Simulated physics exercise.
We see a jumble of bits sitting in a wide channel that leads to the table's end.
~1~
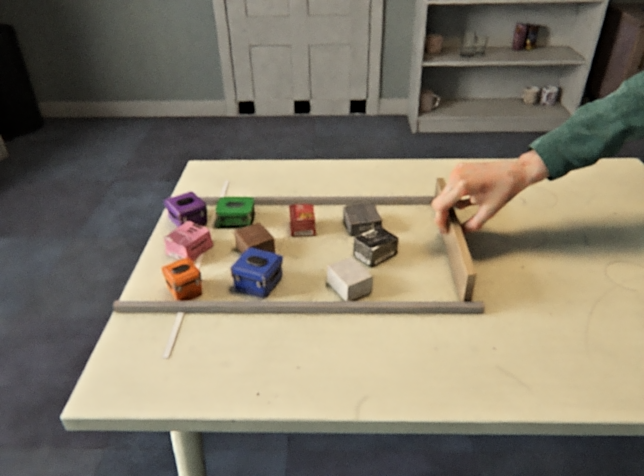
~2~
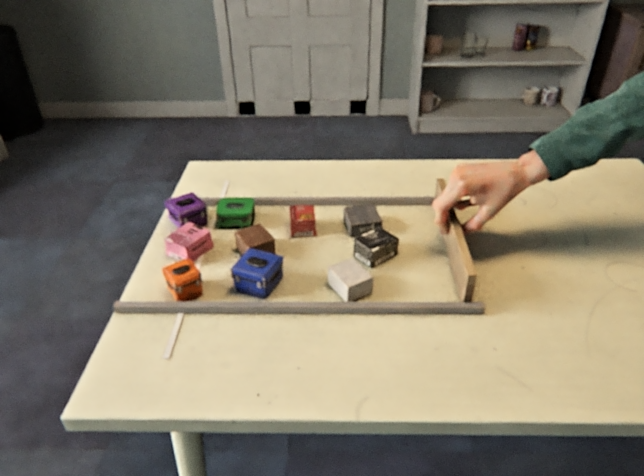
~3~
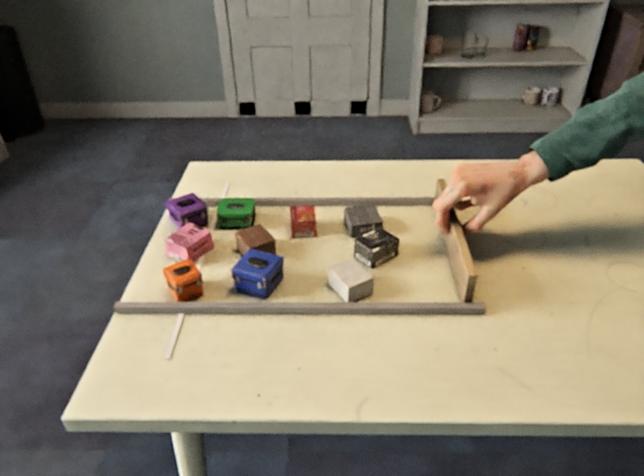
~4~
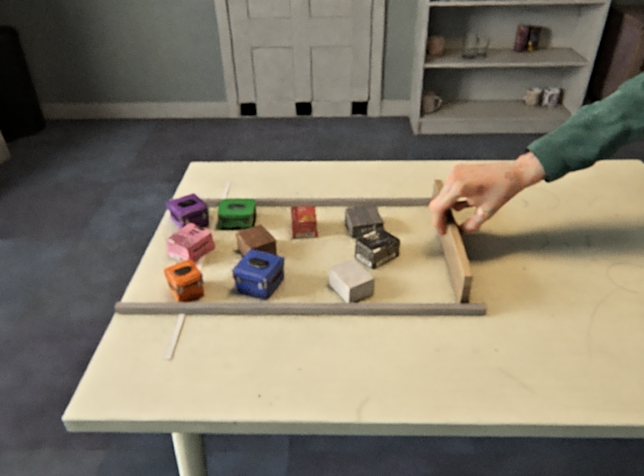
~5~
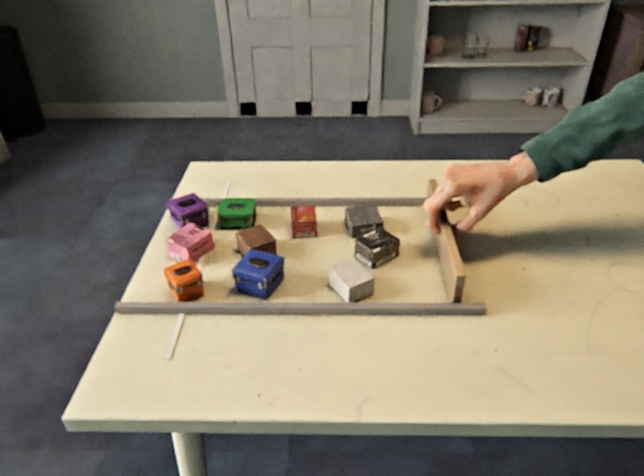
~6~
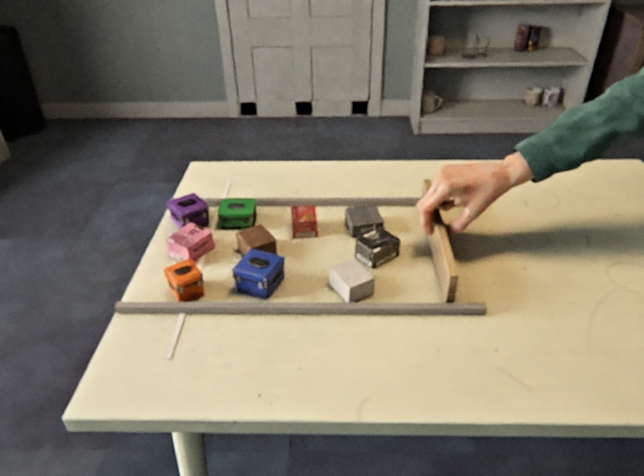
On a pale table in a room with a door and shelves, small coloured boxes and blocks sit scattered between two long rails. A hand in a green sleeve holds an upright board at the right, keeping it nearly still at first, then slides it slightly left towards the boxes, which stay in place.
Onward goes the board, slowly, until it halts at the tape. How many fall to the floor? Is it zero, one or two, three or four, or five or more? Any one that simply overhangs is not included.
The count that drops over the edge is three, or else four.
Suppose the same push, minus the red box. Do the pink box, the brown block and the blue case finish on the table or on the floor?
Pink box - gone, brown block - safe, blue case - safe.
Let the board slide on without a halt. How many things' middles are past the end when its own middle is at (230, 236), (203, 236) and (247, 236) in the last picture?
In order, that gives 1, then 4, then 1.
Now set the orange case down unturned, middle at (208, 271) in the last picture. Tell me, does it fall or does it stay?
From that start, the object then does not stay.
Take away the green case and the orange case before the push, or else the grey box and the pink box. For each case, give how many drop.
Result: 2, then 2.
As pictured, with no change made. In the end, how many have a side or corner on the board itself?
In contact: 3.
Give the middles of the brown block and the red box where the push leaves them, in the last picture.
One ends up near (163, 243) and the other near (167, 223).
Soon after, none off yet; purple case at rest near (189, 213); pink box at rest near (190, 244); orange case at rest near (185, 281).
Then, none off yet; purple case moved a little near (173, 212); pink box at rest near (190, 244); orange case at rest near (184, 281).
By the end, the number that fall off is three or four; fallen, green case, orange case, pink box and purple case.
